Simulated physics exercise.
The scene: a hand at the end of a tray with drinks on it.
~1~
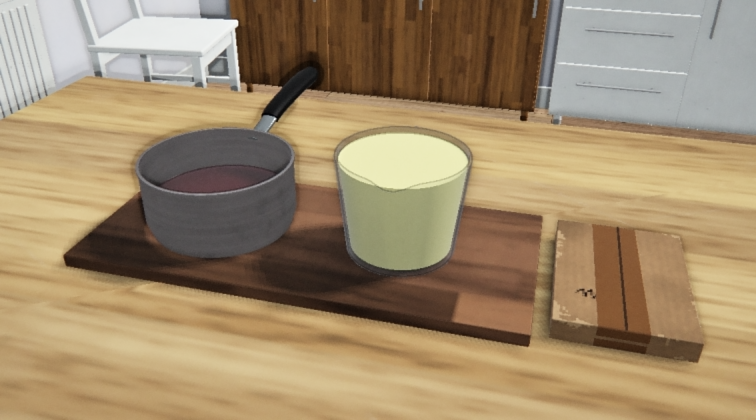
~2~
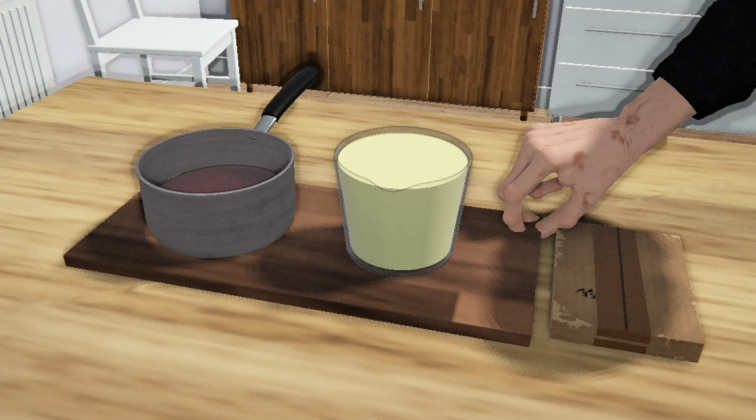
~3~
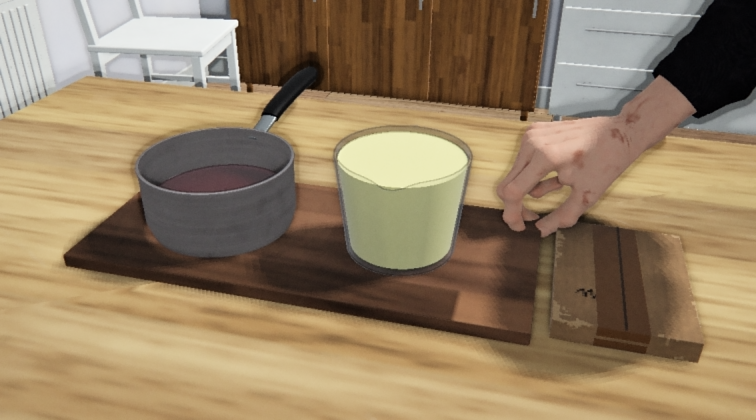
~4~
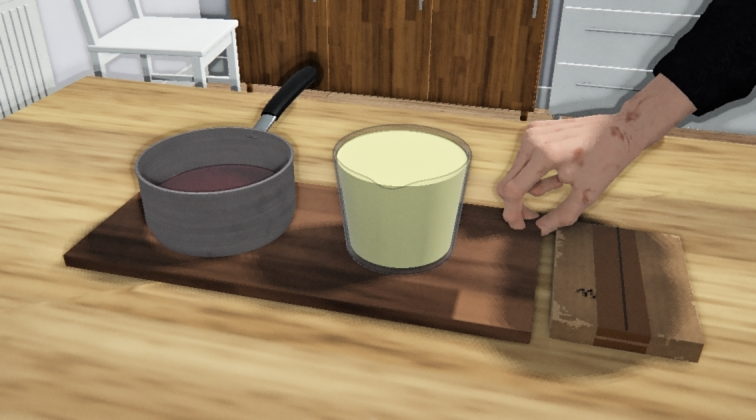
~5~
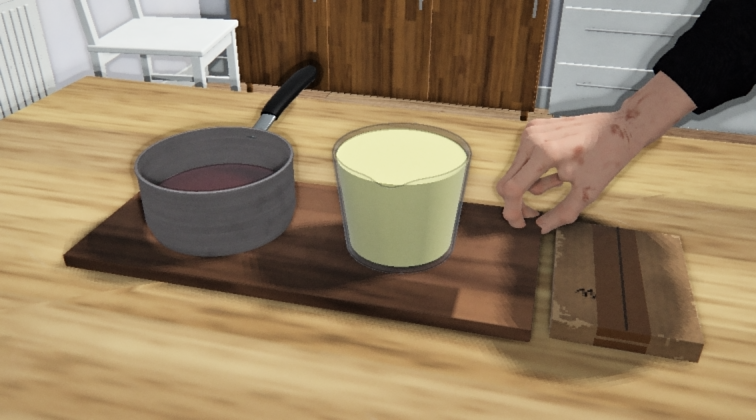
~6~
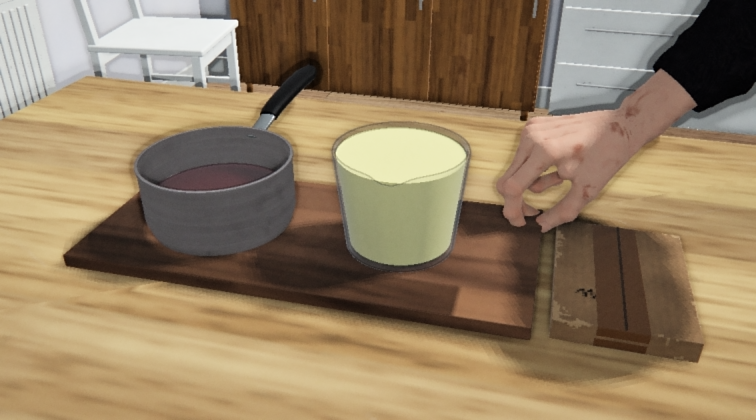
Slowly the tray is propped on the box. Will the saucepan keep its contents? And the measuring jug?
The saucepan keeps it all in; the measuring jug keeps it all in.
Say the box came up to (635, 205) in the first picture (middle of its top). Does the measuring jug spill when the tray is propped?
Verdict: Runs over.
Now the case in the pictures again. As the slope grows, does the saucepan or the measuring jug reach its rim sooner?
That is the right one.
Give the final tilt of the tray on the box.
At 3° or so.
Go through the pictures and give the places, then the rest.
In the first frame, the tray lies flat; saucepan (220, 188) about a third full; measuring jug (402, 198) nearly full; box (625, 341).
In the second frame, a hand takes the end of the tray; saucepan about a third full, surface at (221, 198); measuring jug nearly full, surface at (403, 160).
In the third frame, slope near 0°; saucepan (220, 188) about a third full; measuring jug (402, 197) nearly full.
In the fourth frame, the tray slopes by about 0°; saucepan about a third full, surface at (221, 197); measuring jug nearly full, surface at (402, 156); box (625, 341).
In the fifth frame, the end is rising; saucepan (220, 187) about a third full; measuring jug (401, 195) nearly full.
In the sixth frame, the end has come up a little; saucepan about a third full, surface at (220, 196); measuring jug nearly full, surface at (401, 154); box (625, 341).
Next, the tray slopes by about 2°; saucepan, its rim is dry; measuring jug, its rim is dry.
After that, the tray slopes by about 4°; saucepan, its rim is dry; measuring jug, its rim is dry.
Finally, the tray slopes by about 3°, resting on the box; saucepan, its rim is dry; measuring jug, its rim is dry.
